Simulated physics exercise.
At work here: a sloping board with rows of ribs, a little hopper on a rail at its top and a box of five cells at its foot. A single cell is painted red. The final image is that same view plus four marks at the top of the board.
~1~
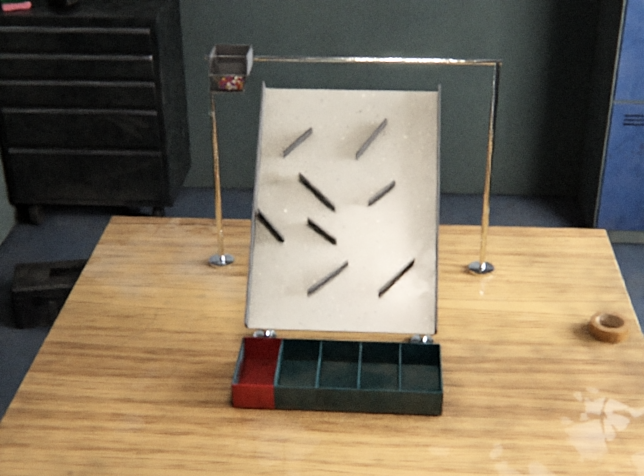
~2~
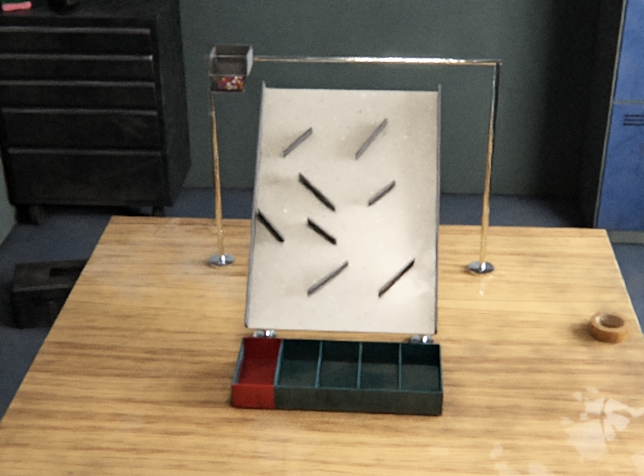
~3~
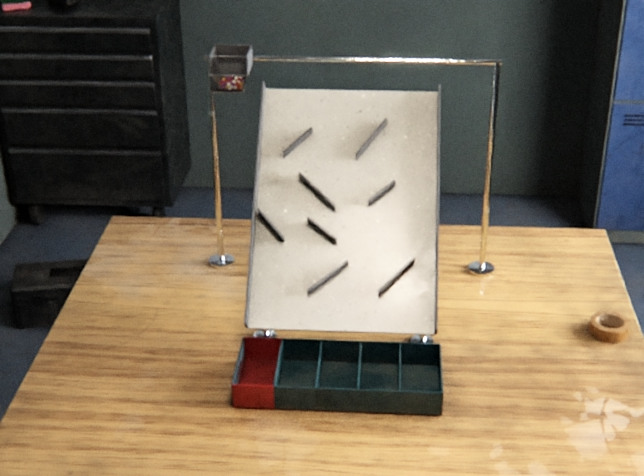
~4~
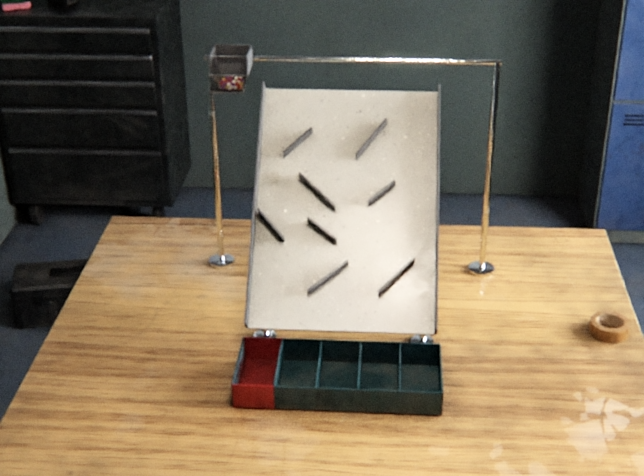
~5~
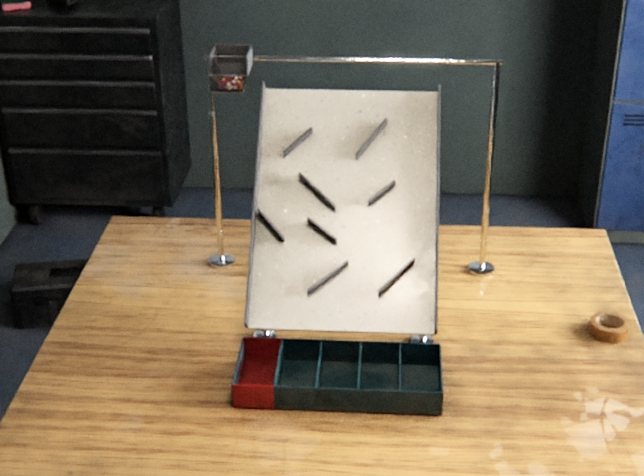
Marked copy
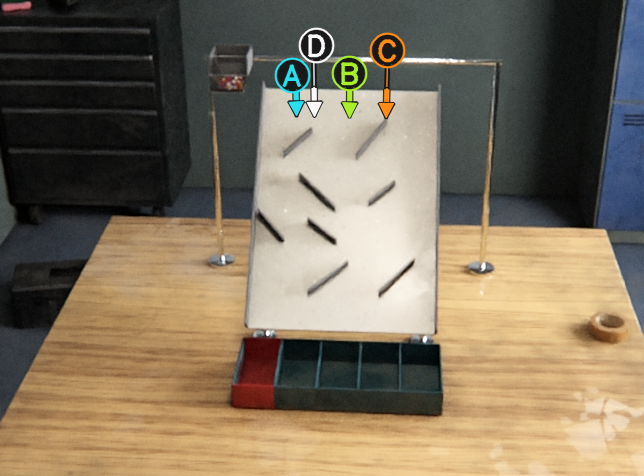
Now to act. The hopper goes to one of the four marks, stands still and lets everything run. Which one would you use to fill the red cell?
A works best here.
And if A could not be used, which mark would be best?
Mark D.
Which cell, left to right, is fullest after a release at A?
It is the first one.
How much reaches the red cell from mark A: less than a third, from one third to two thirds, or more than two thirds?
From one third to two thirds.
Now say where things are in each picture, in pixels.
In the first picture, hopper (233, 84), round plastic beads, door shut.
In the second picture, ribs (283, 152) to (312, 127), (356, 154) to (387, 118), (299, 173) to (334, 205).
In the third picture, ribs (368, 201) to (395, 180), (258, 209) to (283, 237), (308, 217) to (336, 239).
In the fourth picture, ribs (308, 290) to (348, 260), (379, 291) to (414, 257).
In the fifth picture, red cell (253, 395), number 1 of 5 from the left.
On the marked copy, mark A meets the board at (296, 110); mark B meets the board at (349, 111); mark C meets the board at (386, 112); mark D meets the board at (314, 111).
If A is chosen, roughly two thirds in the red cell, roughly a third in other cells.
If B is chosen, about a tenth in the red cell, the larger part in other cells.
If C is chosen, just a few in the red cell, almost all in other cells, just a few outside the box.
If D is chosen, roughly a third in the red cell, roughly half in other cells, about a tenth outside the box.
